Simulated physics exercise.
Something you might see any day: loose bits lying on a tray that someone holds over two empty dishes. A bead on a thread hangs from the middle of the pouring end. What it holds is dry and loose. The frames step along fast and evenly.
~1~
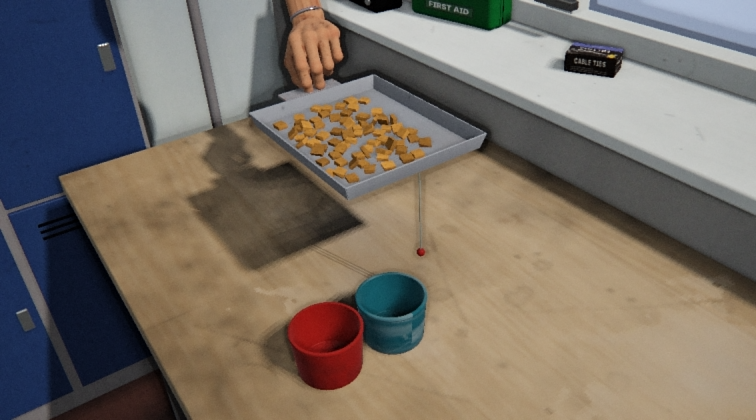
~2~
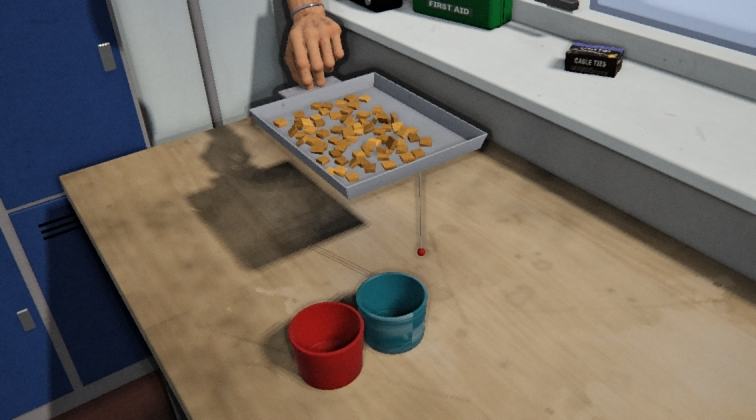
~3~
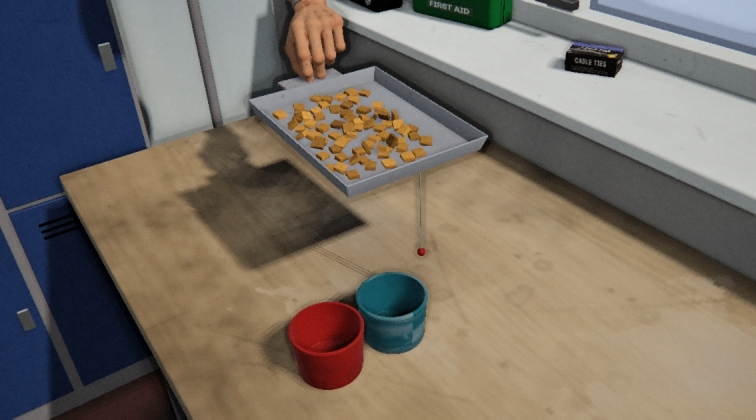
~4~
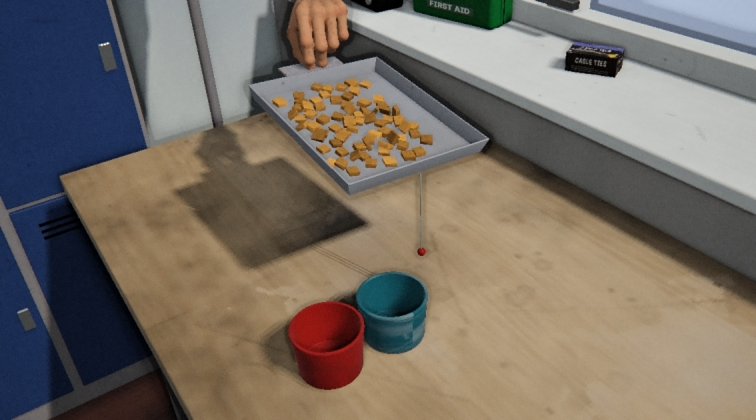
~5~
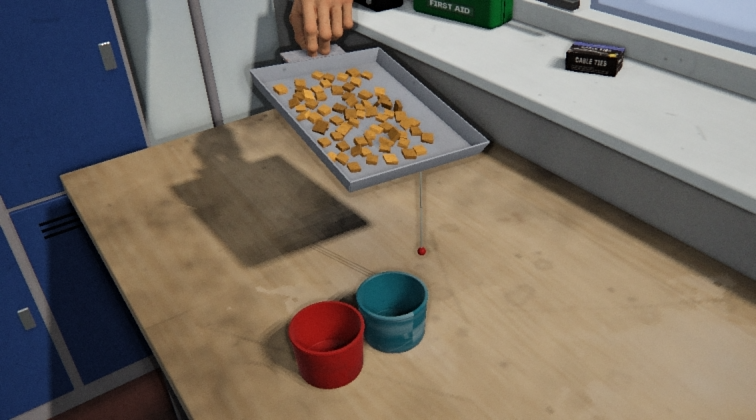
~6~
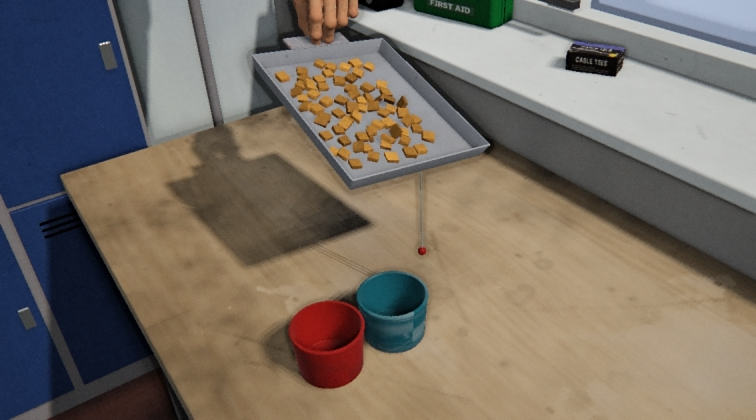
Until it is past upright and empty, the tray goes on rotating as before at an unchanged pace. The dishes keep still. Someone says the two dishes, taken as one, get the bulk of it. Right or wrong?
Wrong, they get less than half.
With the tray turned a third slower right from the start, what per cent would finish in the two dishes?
Close to 0 in a hundred.
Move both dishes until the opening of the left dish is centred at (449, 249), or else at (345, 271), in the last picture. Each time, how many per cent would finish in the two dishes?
About 70 per cent, then about 0 per cent.
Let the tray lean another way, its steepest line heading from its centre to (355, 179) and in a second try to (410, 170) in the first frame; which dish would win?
I'd say the one to the right first, then the one to the right.
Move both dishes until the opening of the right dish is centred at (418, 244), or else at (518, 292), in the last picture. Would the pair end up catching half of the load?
Try 1: Not up to half; try 2: Not up to half.
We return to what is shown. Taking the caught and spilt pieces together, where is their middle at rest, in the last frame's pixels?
Last view, resting centre - approx. (483, 280).
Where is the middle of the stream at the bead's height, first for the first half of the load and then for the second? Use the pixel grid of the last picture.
The first part passes (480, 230); everything after passes (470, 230).
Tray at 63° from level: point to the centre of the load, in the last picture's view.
I'd mark the middle close to (440, 137).
Just after the last frame, tray tipped steeply; almost all on the tray; just a few in the air.
A moment on, tray tipped past a quarter turn; roughly two thirds on the tray; roughly a quarter outside both; about a tenth in the air.
Further on, tray tipped past a quarter turn; every one outside both.
When it is over, tray tipped past a quarter turn; not one in the left dish; not one in the right dish; every one outside both.
